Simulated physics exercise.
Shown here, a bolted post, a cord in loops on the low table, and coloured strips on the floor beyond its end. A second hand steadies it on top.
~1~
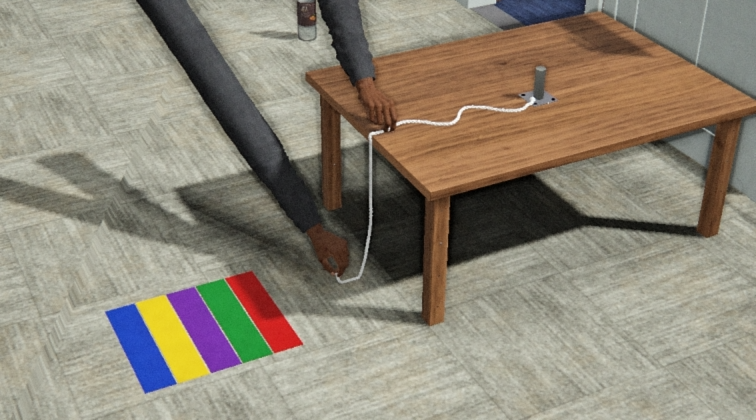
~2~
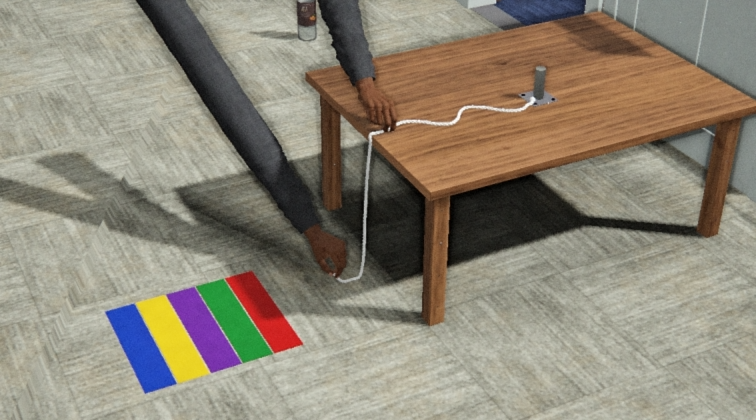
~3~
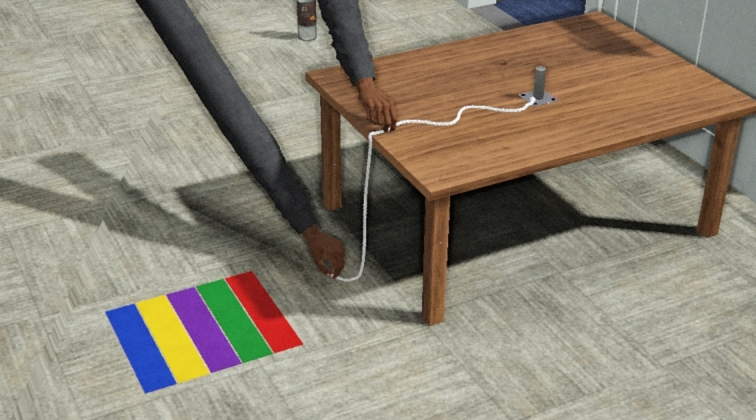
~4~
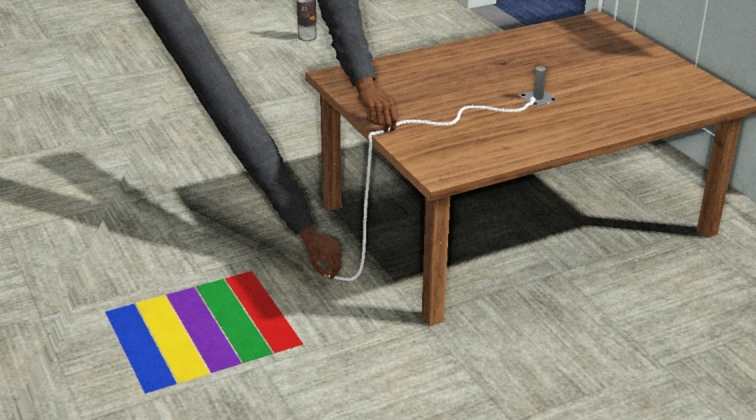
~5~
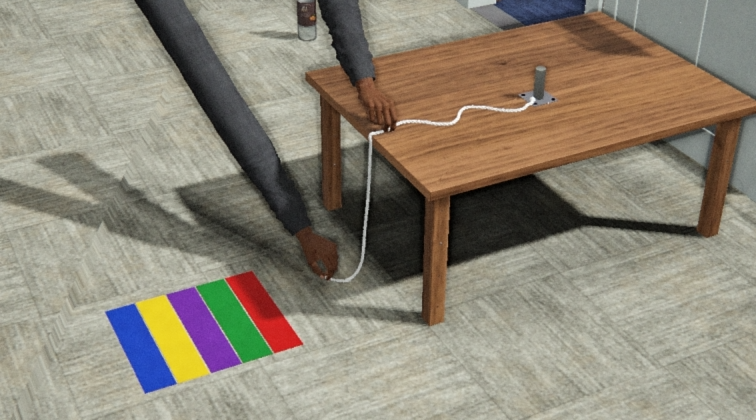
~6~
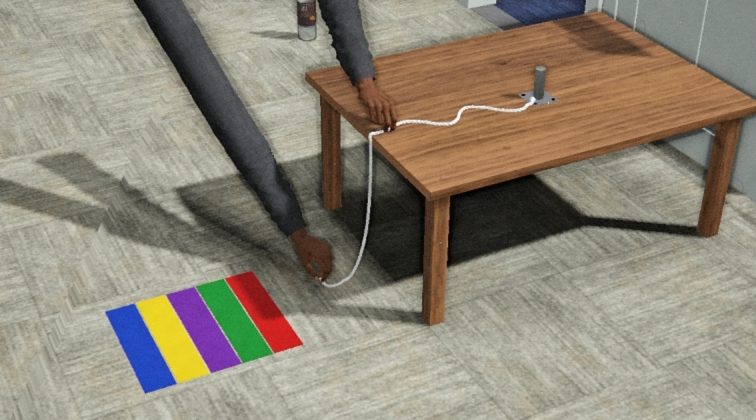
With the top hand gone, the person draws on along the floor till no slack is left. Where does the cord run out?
The end stops over the purple strip.
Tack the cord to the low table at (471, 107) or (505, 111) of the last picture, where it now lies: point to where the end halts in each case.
The places are (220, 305) and (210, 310).
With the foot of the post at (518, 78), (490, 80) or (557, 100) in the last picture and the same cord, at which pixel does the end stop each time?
Near (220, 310), (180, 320) and (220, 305).
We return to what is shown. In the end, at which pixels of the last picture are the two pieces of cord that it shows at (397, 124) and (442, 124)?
At (373, 136), then (416, 125).
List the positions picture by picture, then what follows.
In the first frame, end (337, 274); red (280, 334); green (249, 344); purple (218, 353); yellow (186, 363); blue (153, 373).
In the second frame, end (334, 275); cord through (518, 110) (461, 111) (413, 122) (370, 148) (365, 208) (363, 260).
In the third frame, end (332, 275).
In the fourth frame, end (330, 276); cord through (518, 110) (461, 111) (413, 122) (370, 148) (366, 208) (363, 260).
In the fifth frame, end (326, 277).
In the sixth frame, end (321, 278); cord through (518, 110) (461, 111) (413, 122) (371, 148) (369, 207) (358, 261).
Early on, end near (256, 297); over red.
Midway, end near (221, 307); over green.
At the end of the slack, end near (201, 313); over purple. It gets as far as the purple strip.
